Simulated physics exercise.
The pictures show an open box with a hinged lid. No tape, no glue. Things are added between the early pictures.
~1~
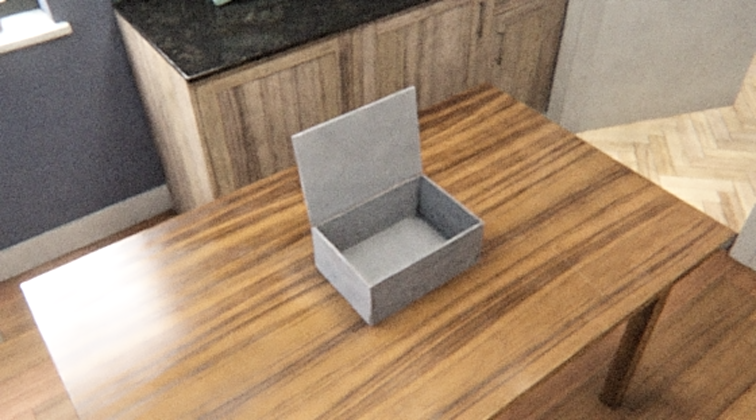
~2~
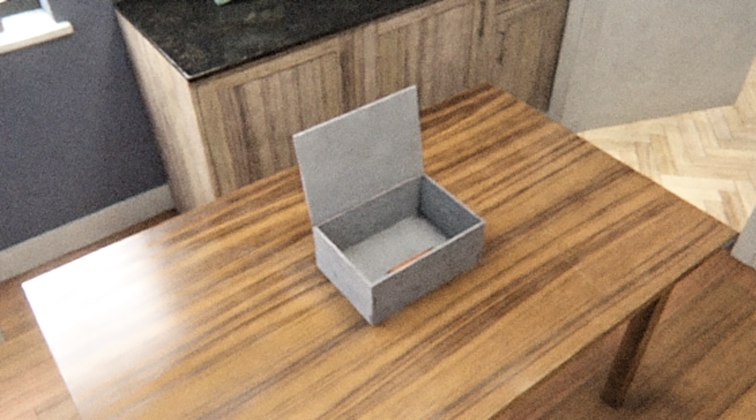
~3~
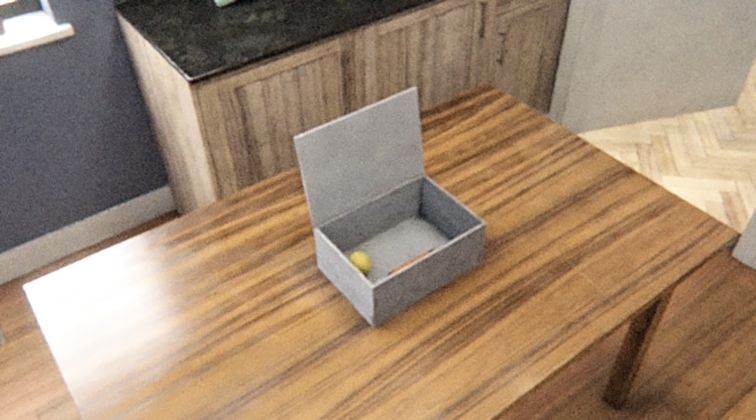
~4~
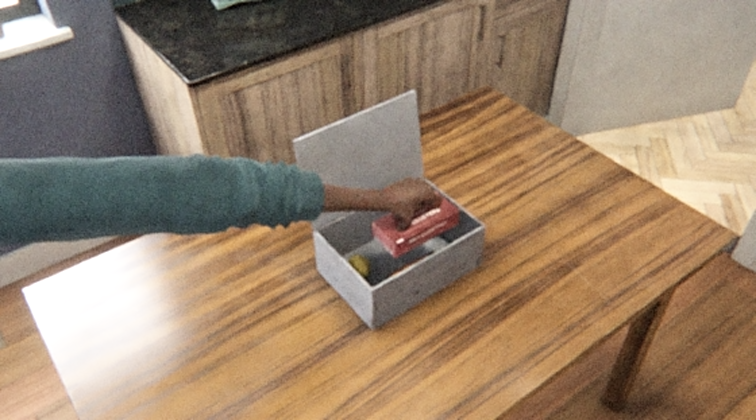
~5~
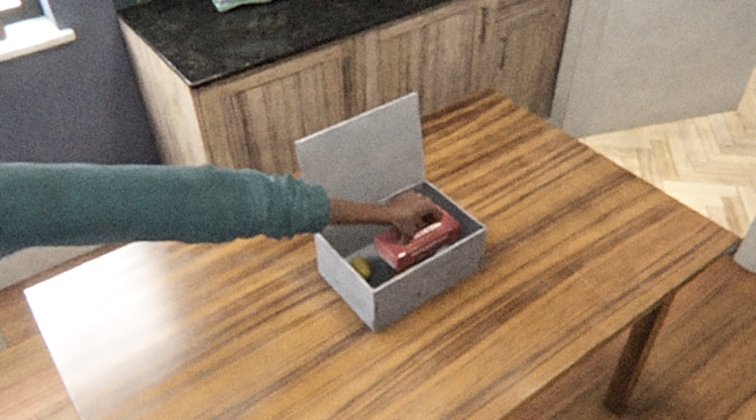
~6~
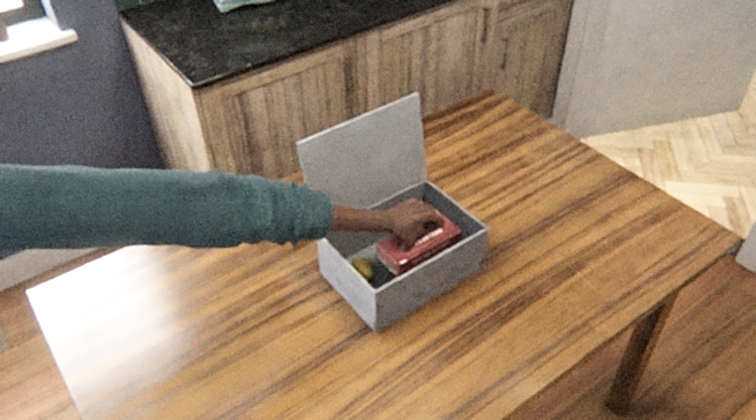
Arm in a teal sleeve lowering a red packet into an open grey box already holding a small yellow object.
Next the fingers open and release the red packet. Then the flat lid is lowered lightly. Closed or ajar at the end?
Here the lid shuts flat.
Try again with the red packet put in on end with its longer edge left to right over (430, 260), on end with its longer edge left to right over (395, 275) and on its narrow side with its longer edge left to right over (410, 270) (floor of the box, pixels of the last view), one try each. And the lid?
First try: It will not close; second try: It stays ajar; third try: It shuts flat.
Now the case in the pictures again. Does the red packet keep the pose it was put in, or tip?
It tips.
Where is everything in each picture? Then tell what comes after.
In the first frame, the last thing is not in view yet.
In the second frame, the last thing is not in view yet.
In the third frame, the last thing is not in view yet.
The fourth frame shows coming down; red packet (416, 223).
The fifth frame shows coming down; red packet (418, 237).
The sixth frame shows in place under the hand; red packet (419, 244).
Then, 0.90 s after the last picture, lid starting down; red packet on its side near (410, 247); orange shaker rolled a little.
Then, 1.60 s after the last picture, lid 57° above the rim; red packet on its side near (410, 247).
Then, 2.00 s after the last picture, lid 15° above the rim; red packet on its side near (410, 247).
At rest, lid shut; tipped over in the box, red packet; the other 2 in place. Seen from the same camera at the end, red packet near (410, 247).
